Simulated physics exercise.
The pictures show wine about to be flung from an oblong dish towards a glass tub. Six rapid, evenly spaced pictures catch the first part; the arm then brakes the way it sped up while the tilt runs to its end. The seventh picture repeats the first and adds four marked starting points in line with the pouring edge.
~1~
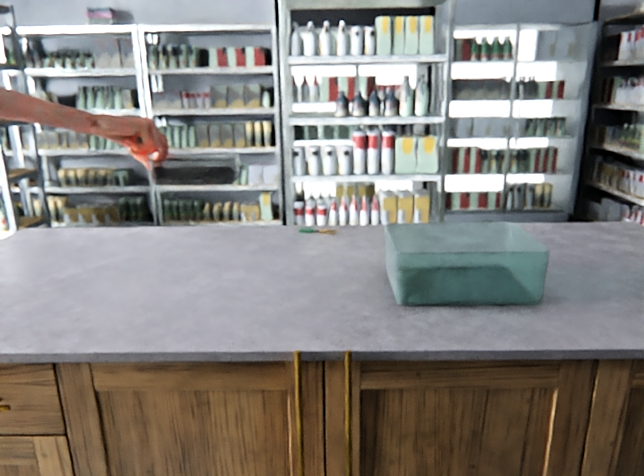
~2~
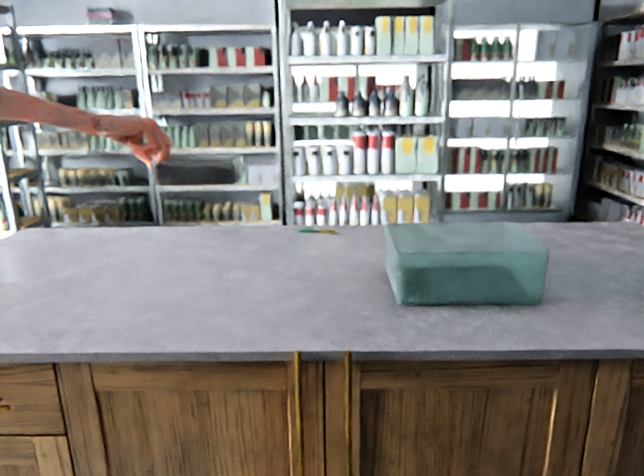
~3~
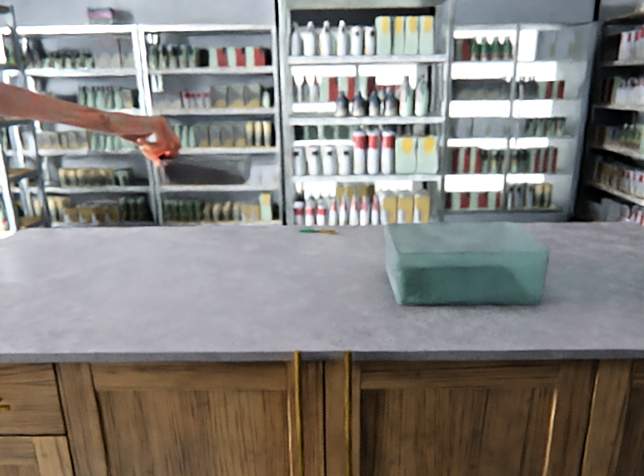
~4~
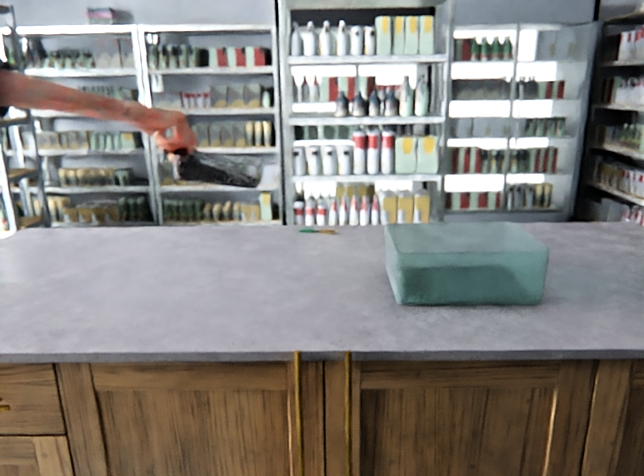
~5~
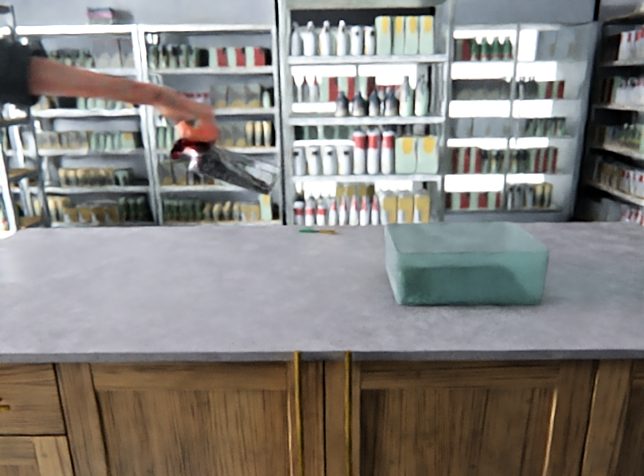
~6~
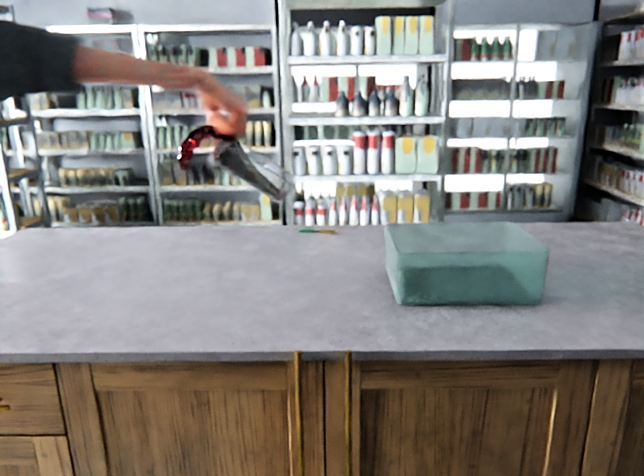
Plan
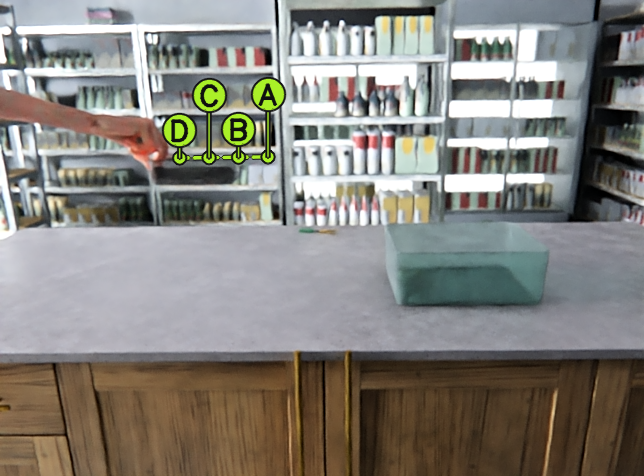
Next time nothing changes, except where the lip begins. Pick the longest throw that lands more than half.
Use place A.
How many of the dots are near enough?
One of them.
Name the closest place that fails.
It is B.
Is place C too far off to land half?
Yes, it does.
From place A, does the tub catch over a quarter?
Yes, clearly.
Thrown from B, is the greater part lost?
Yes, that goes wrong.
In lime, A at (268, 156); B at (238, 157); C at (209, 157); D at (179, 158).
Choosing A, about 62 % lands in the tub, 32 % falls short and 6 % goes beside or beyond.
Choosing B, about 34 % lands in the tub, 62 % falls short and 3 % goes beside or beyond.
Choosing C, about 4 % lands in the tub, 95 % falls short.
Choosing D, about 0 % lands in the tub, 98 % falls short.
